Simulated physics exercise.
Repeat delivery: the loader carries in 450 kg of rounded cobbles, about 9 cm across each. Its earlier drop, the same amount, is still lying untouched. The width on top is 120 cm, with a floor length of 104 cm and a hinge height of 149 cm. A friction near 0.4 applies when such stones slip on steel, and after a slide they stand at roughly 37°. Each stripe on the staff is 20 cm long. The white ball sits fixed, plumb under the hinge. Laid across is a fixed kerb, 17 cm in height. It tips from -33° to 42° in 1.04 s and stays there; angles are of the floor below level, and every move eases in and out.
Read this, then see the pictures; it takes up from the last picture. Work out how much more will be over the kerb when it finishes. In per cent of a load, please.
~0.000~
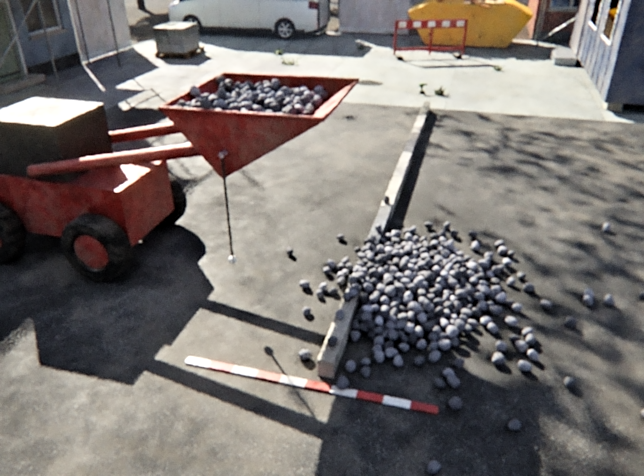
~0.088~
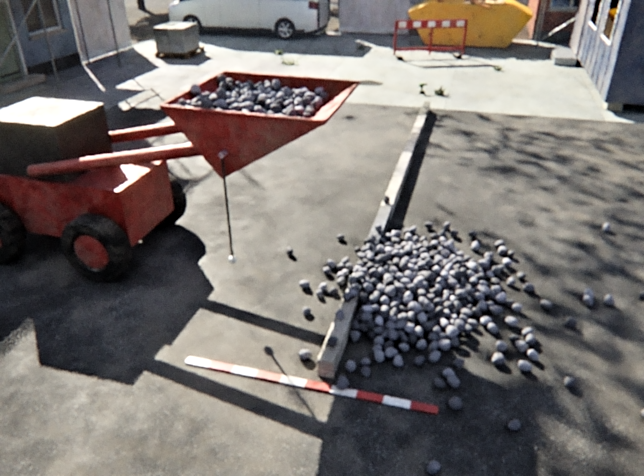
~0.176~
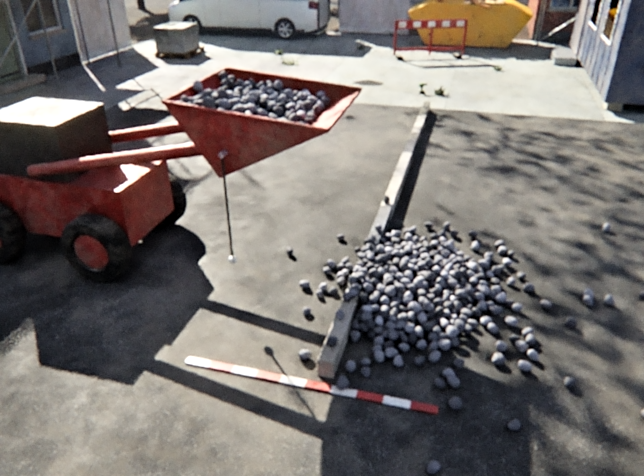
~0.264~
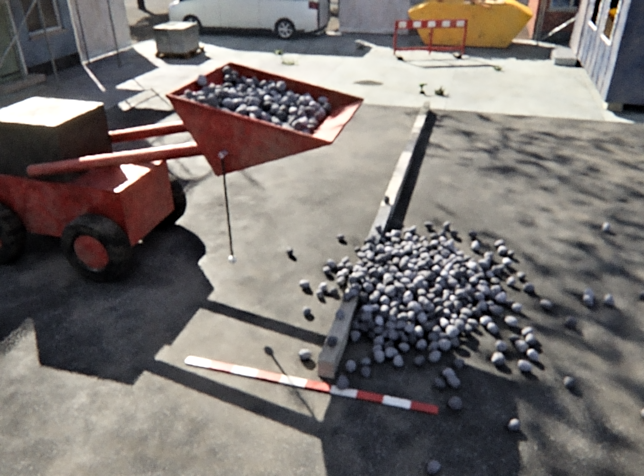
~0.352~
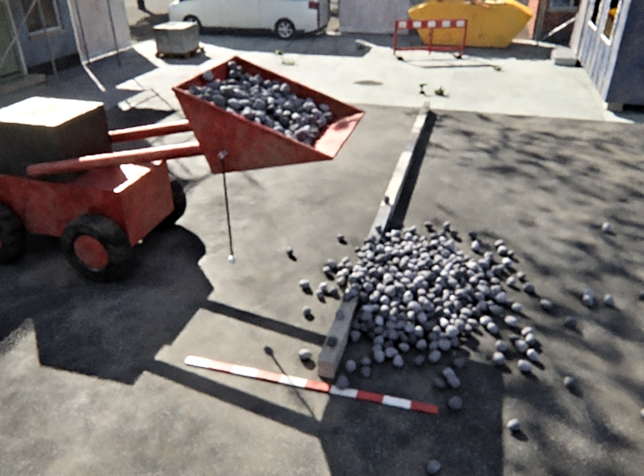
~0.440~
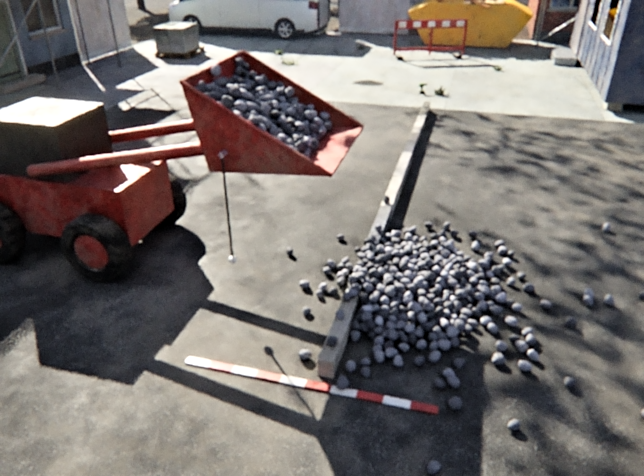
Around 44 out of 100.
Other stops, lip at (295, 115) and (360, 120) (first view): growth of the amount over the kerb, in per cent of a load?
The first position would add some 15 per cent, the second some 85.
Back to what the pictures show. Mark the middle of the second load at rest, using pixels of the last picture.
Roughly pixel (350, 273) in the last view.
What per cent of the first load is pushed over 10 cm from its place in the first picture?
Close to 10 per cent.
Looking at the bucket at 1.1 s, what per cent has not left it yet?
About 65 per cent is held.
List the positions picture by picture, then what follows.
Lip at (324, 120), floor tilted -33°, highest stones at (256, 88). The earlier load is highest near (371, 265), 23 cm above ground level, 8 % on this side of the kerb, 92 % over the kerb, in the first frame.
Lip at (325, 123), floor tilted -31°, highest stones at (240, 87); the stones move at 0.1 m/s on average, in the second frame.
The bucket is at -27°, its lip at (328, 131); the top of the load is at (239, 85); the stones move at 0.3 m/s on average, in the third frame.
The bucket is at -21°, its lip at (331, 143); the top of the load is at (233, 81); the stones move at 0.4 m/s on average, in the fourth frame.
The bucket is at -13°, its lip at (332, 159); the top of the load is at (235, 78); the stones move at 0.4 m/s on average, in the fifth frame.
Lip at (332, 176), floor tilted -4°, highest stones at (241, 74); the stones move at 0.5 m/s on average, in the sixth frame.
After 0.8 s the floor is at 30°; in per cent of one load, 100 in the bucket, 8 on this side of the kerb, 92 over the kerb; the foremost stones are at (603, 310).
After 1.1 s the floor is at 42°; in per cent of one load, 64 in the bucket, 44 on this side of the kerb, 92 over the kerb; the foremost stones are at (603, 310).
After 1.5 s the floor is at 42°; in per cent of one load, 11 in the bucket, 74 on this side of the kerb, 114 over the kerb; the foremost stones are at (603, 310).
After 4.2 s the floor is at 42°; in per cent of one load, 0 in the bucket, 64 on this side of the kerb, 135 over the kerb; the foremost stones are at (602, 305). Net gain over the kerb, 44.
